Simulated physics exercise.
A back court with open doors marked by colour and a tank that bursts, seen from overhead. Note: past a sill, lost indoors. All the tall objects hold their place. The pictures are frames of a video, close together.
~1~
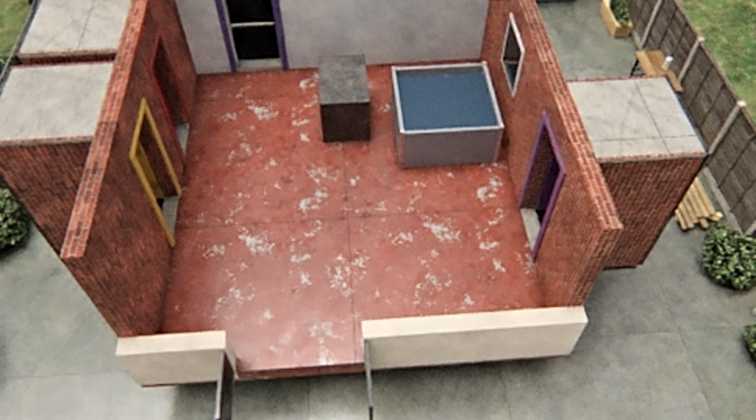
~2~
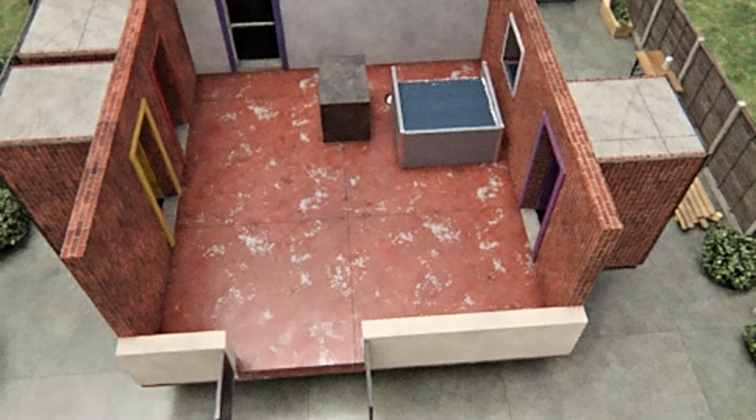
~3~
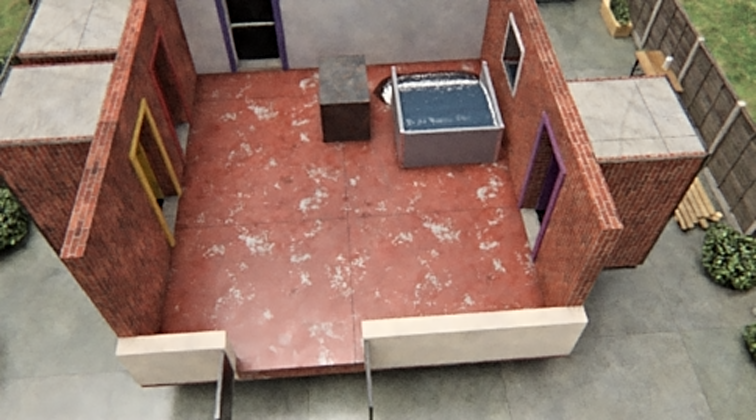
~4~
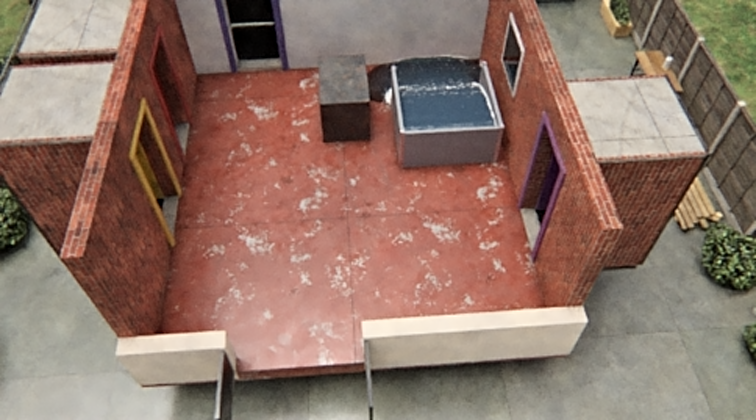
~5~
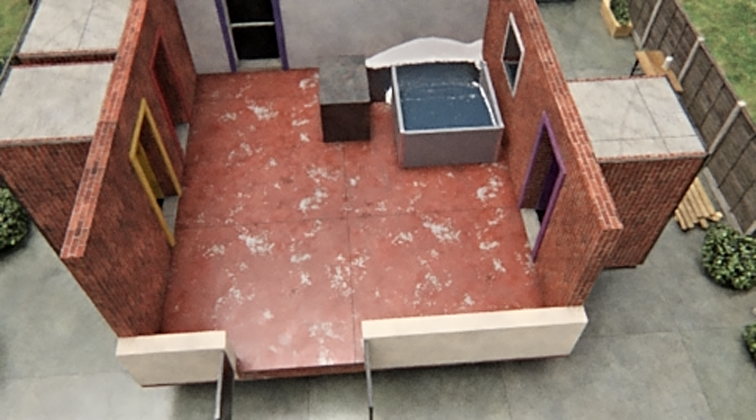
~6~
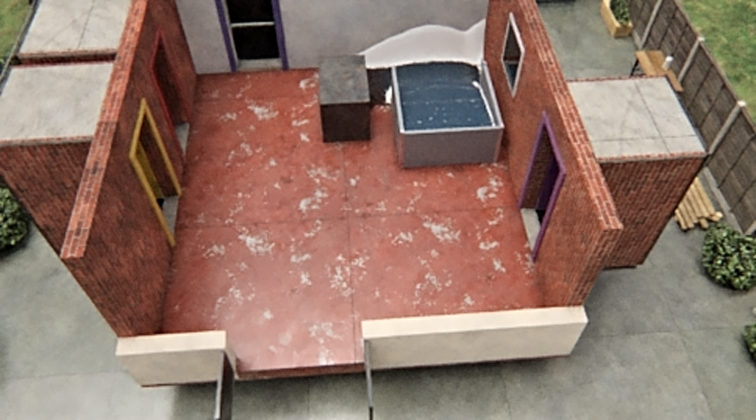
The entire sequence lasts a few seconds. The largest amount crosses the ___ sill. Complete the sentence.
The largest amount crosses the red sill.
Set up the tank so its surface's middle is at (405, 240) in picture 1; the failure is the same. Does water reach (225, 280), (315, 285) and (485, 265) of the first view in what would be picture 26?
In the order given: Not reached, not reached and not reached.
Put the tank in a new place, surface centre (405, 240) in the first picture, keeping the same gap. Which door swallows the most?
It's the one in red.
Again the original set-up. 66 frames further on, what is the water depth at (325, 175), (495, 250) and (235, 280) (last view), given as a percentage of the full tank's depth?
About 2 per cent, then 2 per cent, then 4 per cent.
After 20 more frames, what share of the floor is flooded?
Around 45 percent, give or take.
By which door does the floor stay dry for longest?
It's the yellow-painted one.
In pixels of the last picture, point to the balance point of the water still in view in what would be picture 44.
My guess is about (348, 157).
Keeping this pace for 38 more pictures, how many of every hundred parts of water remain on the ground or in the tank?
Estimate: Close to 96 %.
A moment on, water covers 15 % of the floor; red door not reached, blue door wet at the sill, nothing in, purple door not reached, yellow door not reached.
Next, water covers 25 % of the floor; red door not reached, blue door wet at the sill, nothing in, purple door wet at the sill, nothing in, yellow door not reached.
Then, water covers 45 % of the floor; red door some in, blue door a trickle in, purple door wet at the sill, nothing in, yellow door wet at the sill, nothing in.
Later, water covers 75 % of the floor; red door some in, blue door a trickle in, purple door wet at the sill, nothing in, yellow door a trickle in.
In the end, water covers 80 % of the floor; red door some in, blue door a trickle in, purple door wet at the sill, nothing in, yellow door a trickle in; the red door has let in the most.
